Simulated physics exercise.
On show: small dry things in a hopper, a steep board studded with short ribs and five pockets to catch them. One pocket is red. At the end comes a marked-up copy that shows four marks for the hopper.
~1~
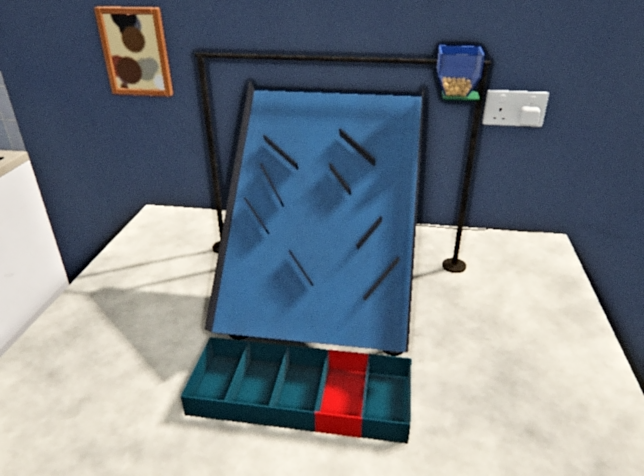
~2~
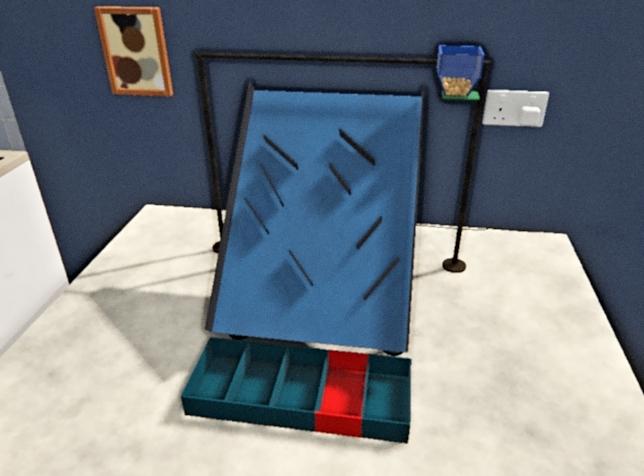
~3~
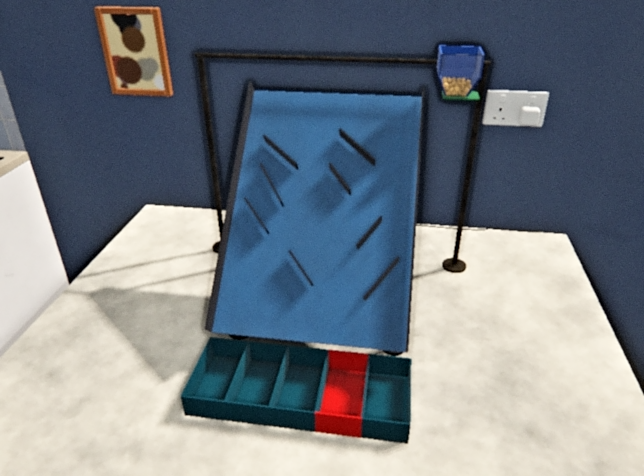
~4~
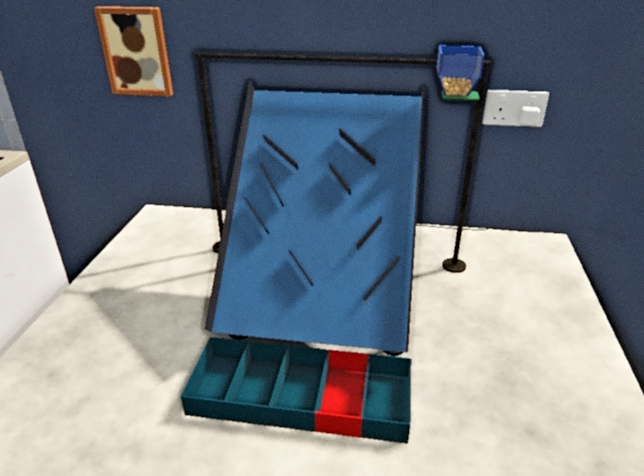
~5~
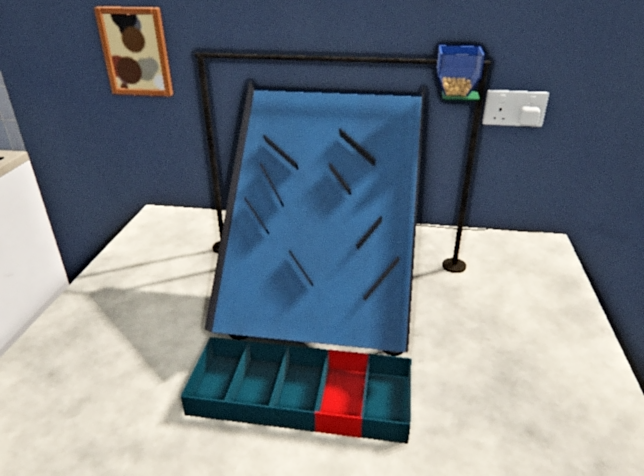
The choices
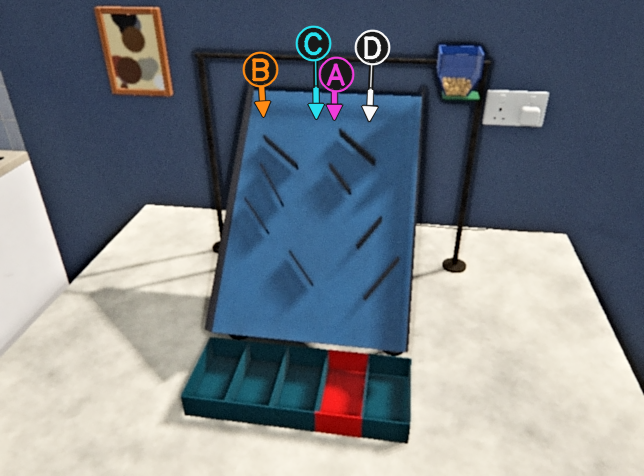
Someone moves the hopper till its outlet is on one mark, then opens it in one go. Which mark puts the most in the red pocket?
Go for C.
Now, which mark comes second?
Mark A.
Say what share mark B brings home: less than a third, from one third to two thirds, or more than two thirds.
Mark B gives less than a third.
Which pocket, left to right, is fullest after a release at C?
The fourth.
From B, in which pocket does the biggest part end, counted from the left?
It is the first one.
On the marked copy, mark A meets the board at (334, 114); mark B meets the board at (263, 111); mark C meets the board at (316, 113); mark D meets the board at (369, 115).
Choosing A, close to a third in the red pocket, close to half in other pockets, a small share outside the box.
Choosing B, close to a quarter in the red pocket, close to two thirds in other pockets, a small share outside the box.
Choosing C, close to two thirds in the red pocket, close to a quarter in other pockets.
Choosing D, a small share in the red pocket, all but a few in other pockets.
